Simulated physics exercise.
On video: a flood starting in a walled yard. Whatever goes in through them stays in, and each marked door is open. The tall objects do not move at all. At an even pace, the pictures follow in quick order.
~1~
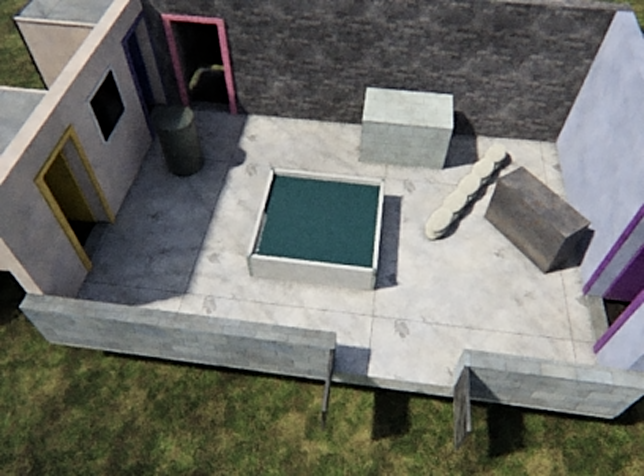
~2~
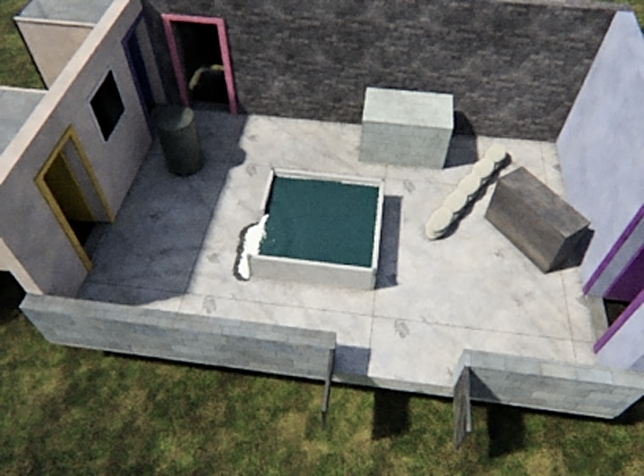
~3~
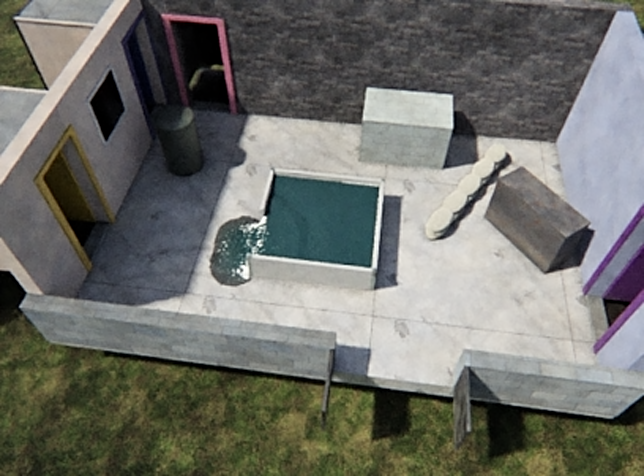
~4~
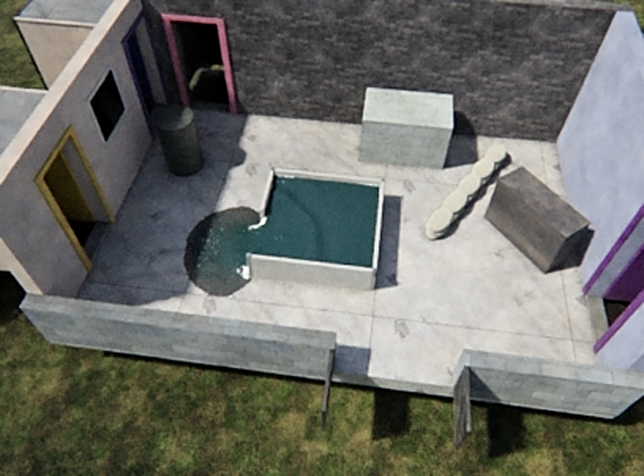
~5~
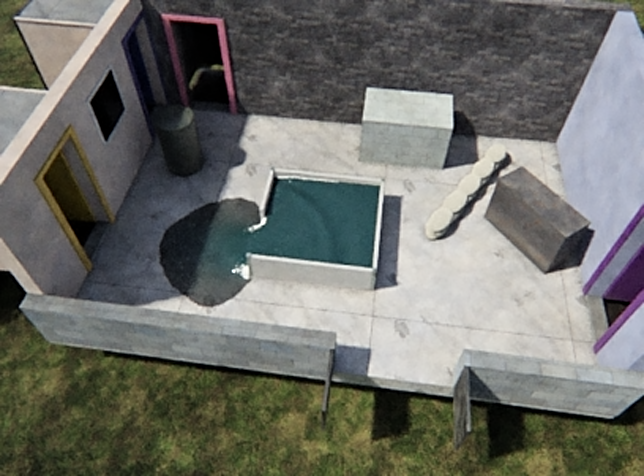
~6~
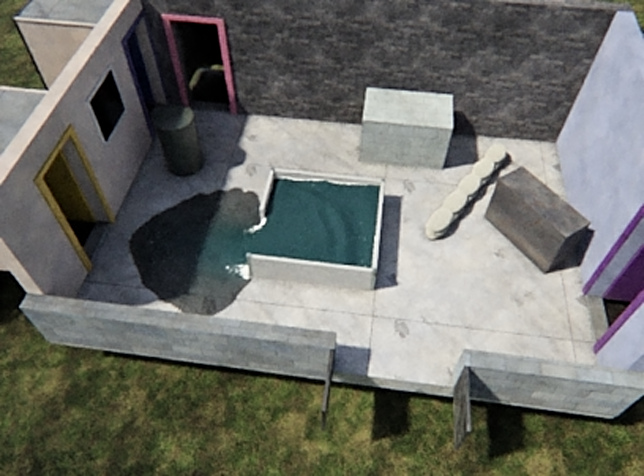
Walled yard with a pink-framed doorway, water pouring from the left side of a square tank and spreading leftward across the pale floor.
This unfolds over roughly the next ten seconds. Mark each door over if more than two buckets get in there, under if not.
Purple door - under; pink door - over; blue door - under; yellow door - over.
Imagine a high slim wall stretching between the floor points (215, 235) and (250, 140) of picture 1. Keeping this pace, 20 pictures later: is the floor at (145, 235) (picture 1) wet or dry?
Answer: That point is waterlogged.
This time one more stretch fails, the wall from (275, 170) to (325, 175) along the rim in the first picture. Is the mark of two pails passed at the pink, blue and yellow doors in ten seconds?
Going door by door: The pink door gets too much, the blue door gets too much, and the yellow door stays safe.
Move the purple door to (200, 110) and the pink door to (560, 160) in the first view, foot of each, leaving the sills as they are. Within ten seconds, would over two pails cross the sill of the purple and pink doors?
Taking them in turn, the purple door crosses the limit and the pink door remains below the limit.
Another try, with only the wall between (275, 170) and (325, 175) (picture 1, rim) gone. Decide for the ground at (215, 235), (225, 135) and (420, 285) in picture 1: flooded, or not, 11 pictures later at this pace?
Taking the points in order: Unwetted, swamped and unwetted.
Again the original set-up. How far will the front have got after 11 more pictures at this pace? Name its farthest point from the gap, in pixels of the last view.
By then the tip should be at about (157, 134).
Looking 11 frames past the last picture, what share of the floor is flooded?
I'd say 25 per cent.
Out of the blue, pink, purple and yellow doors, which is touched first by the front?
The yellow-painted one is the one.
A moment on, water covers 20 % of the floor; the purple door not reached, the pink door not reached, the blue door not reached, the yellow door under two buckets in.
Next, water covers 25 % of the floor; the purple door not reached, the pink door not reached, the blue door not reached, the yellow door over two buckets in.
Then, water covers 25 % of the floor; the purple door not reached, the pink door wet at the sill, nothing in, the blue door wet at the sill, nothing in, the yellow door far over two buckets in.
Later, water covers 45 % of the floor; the purple door not reached, the pink door over two buckets in, the blue door wet at the sill, nothing in, the yellow door far over two buckets in.
In the end, water covers 60 % of the floor; the purple door not reached, the pink door over two buckets in, the blue door wet at the sill, nothing in, the yellow door far over two buckets in.
